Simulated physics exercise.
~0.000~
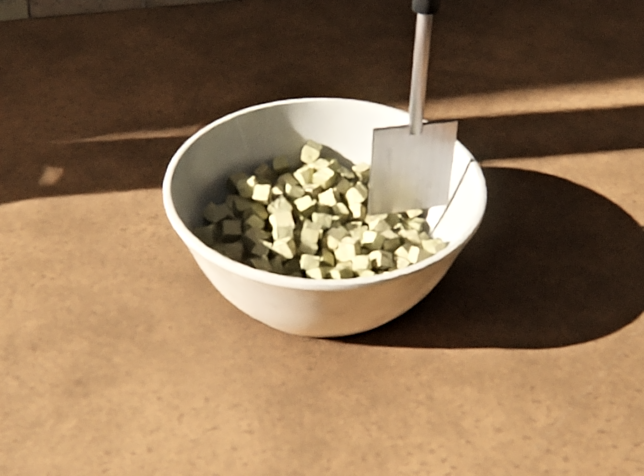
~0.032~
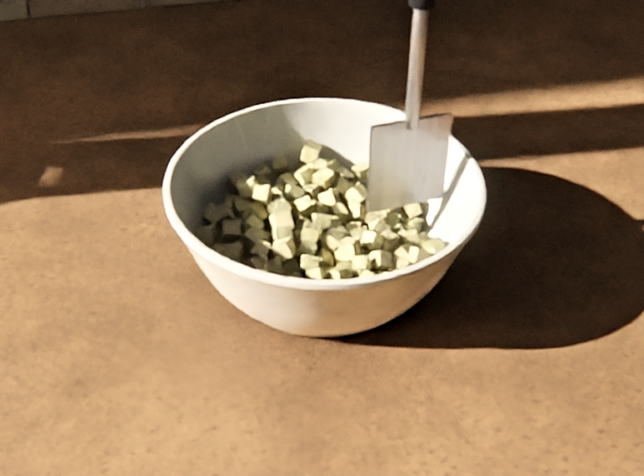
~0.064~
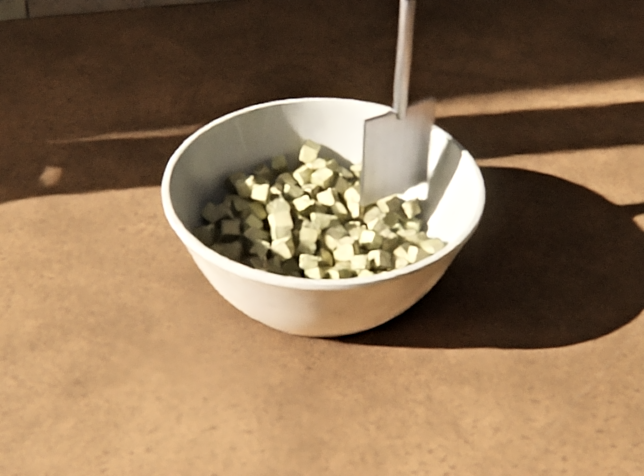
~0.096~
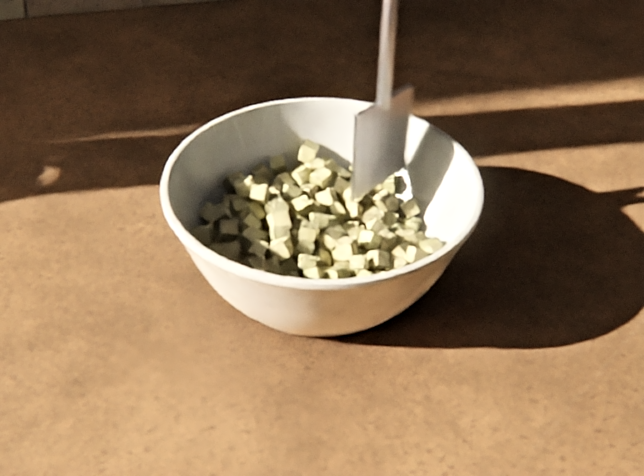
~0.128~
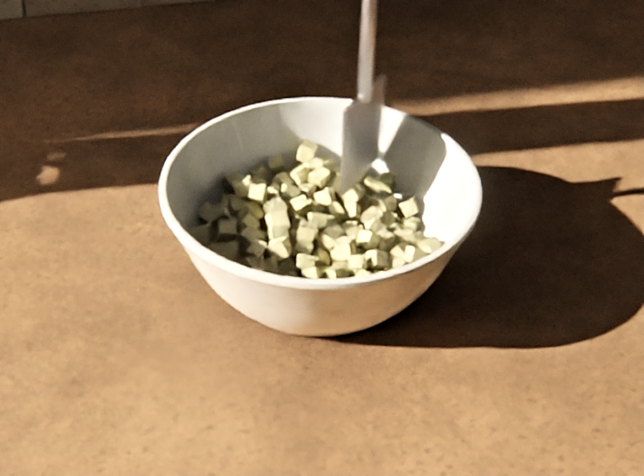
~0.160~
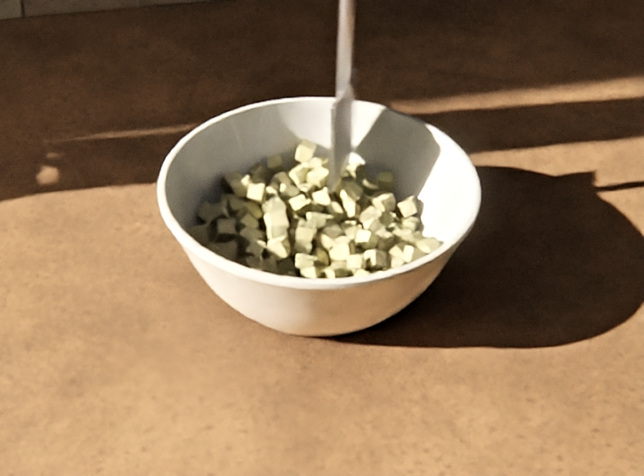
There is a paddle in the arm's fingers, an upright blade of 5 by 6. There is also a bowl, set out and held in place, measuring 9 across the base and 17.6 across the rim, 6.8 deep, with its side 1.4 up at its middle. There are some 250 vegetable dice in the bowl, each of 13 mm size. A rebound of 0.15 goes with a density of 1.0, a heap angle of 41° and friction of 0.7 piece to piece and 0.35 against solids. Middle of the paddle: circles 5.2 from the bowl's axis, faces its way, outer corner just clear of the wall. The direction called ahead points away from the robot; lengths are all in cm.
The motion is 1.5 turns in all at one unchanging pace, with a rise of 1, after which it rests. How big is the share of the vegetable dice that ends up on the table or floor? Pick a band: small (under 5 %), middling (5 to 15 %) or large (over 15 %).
Middling.
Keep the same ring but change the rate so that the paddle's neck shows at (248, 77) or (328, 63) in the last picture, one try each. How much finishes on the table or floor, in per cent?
Well, about 15 percent the first time and about 10 percent the second.
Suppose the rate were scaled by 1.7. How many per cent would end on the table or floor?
It would come to around 15 percent.
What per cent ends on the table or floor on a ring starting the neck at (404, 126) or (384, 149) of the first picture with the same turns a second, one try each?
Near 25 and 20 in a hundred, one try each.
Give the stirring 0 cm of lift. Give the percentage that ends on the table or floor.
10 %.
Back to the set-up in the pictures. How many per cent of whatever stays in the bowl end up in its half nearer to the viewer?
Close to 50 in a hundred.
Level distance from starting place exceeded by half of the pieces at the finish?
I'd put it at roughly 2 centimetres.
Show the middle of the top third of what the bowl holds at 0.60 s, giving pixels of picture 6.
That third sits centred at about (351, 267).
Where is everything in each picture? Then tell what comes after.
Paddle neck at (418, 101), 0° round; upper third of the load around (306, 234), from x 205 to 435, top at y 150; 249 in the bowl, in the first picture.
Paddle neck at (414, 96), 6° round; upper third of the load around (306, 234), from x 205 to 435, top at y 150, in the second picture.
Paddle neck at (402, 86), 19° round; upper third of the load around (305, 234), from x 205 to 435, top at y 150, in the third picture.
Paddle neck at (386, 77), 33° round; upper third of the load around (303, 234), from x 205 to 435, top at y 150, in the fourth picture.
Paddle neck at (366, 70), 47° round; upper third of the load around (302, 234), from x 200 to 435, top at y 150, in the fifth picture.
Paddle neck at (345, 65), 60° round; upper third of the load around (300, 233), from x 200 to 430, top at y 150; 249 in the bowl, in the sixth picture.
After 0.60 s, 249° round, highest piece 9 above the table; 246 in the bowl, 2 on the table or floor, 1 in flight or on the tool.
After 1.03 s, 77° round, highest piece 8 above the table; 230 in the bowl, 16 on the table or floor, 3 in flight or on the tool.
After 1.45 s, 180° round, highest piece 5 above the table; 229 in the bowl, 20 on the table or floor.
After 2.15 s, 180° round, highest piece 5 above the table; 229 in the bowl, 20 on the table or floor.
At rest, 229 in the bowl, 20 on the table or floor. That is 8 % on the table or floor.
